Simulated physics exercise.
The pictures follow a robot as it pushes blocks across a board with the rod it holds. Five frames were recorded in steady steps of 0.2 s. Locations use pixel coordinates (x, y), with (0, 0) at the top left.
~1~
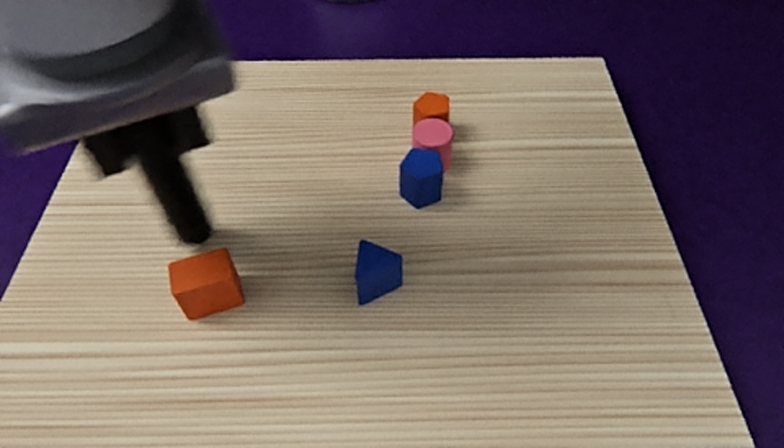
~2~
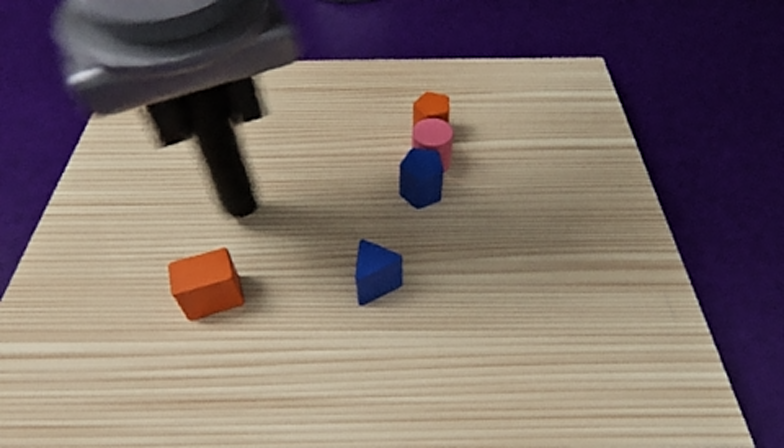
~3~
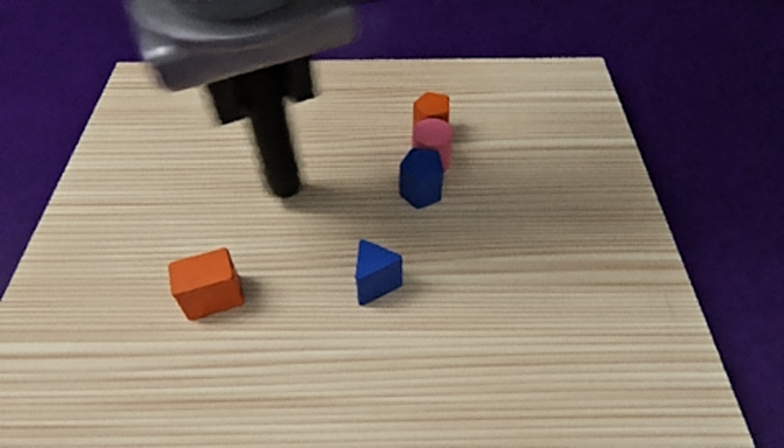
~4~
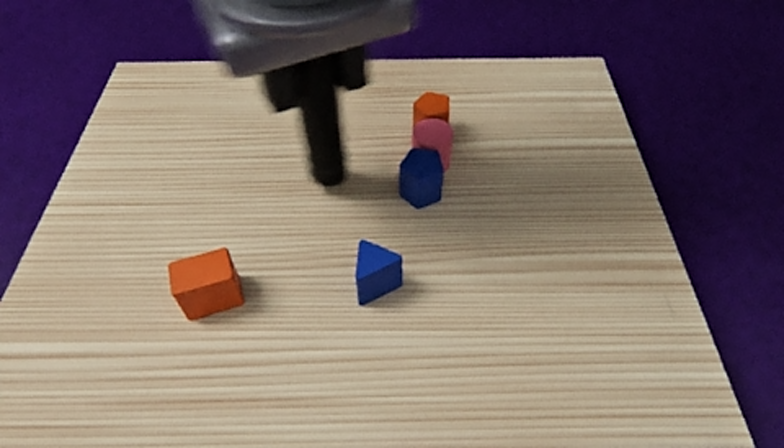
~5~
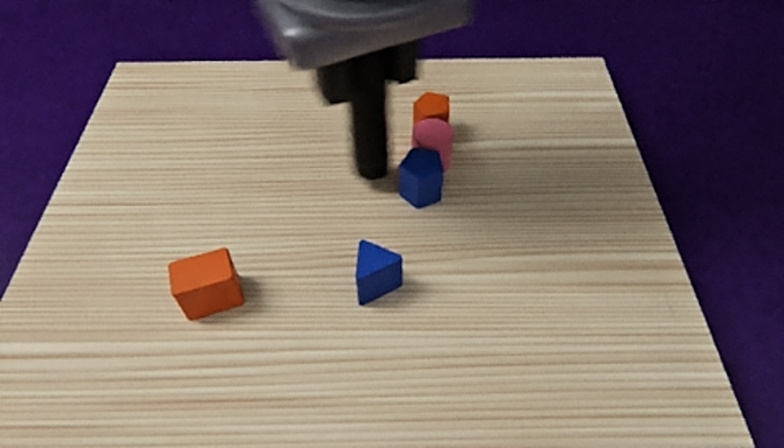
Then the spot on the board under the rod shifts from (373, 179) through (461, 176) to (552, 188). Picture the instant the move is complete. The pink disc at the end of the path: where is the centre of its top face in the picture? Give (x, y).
At pixel (483, 120).
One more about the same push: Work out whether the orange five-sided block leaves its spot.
The block you're asking about stays where it is.
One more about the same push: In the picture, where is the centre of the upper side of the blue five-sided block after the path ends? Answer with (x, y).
In the picture, that point is around (454, 173).
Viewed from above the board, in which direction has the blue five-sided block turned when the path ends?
Its spin: Clockwise.
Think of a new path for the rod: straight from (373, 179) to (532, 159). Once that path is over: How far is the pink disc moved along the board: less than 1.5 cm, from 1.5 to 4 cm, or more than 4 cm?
It gets moved over 4 cm.
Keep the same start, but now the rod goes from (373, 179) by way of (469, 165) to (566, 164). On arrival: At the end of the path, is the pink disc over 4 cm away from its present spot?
Going by the path, yes.
What follows on the original path. One third of the way, rod at (433, 162); blue five-sided block at (449, 170), turned 55° clockwise; pink disc at (463, 124).
Two thirds of the way, rod at (493, 169); blue five-sided block at (454, 173), turned 70° clockwise; pink disc at (483, 120).
At the end, rod at (555, 177); blue five-sided block at (454, 173), turned 70° clockwise; pink disc at (483, 120); orange five-sided block in place.
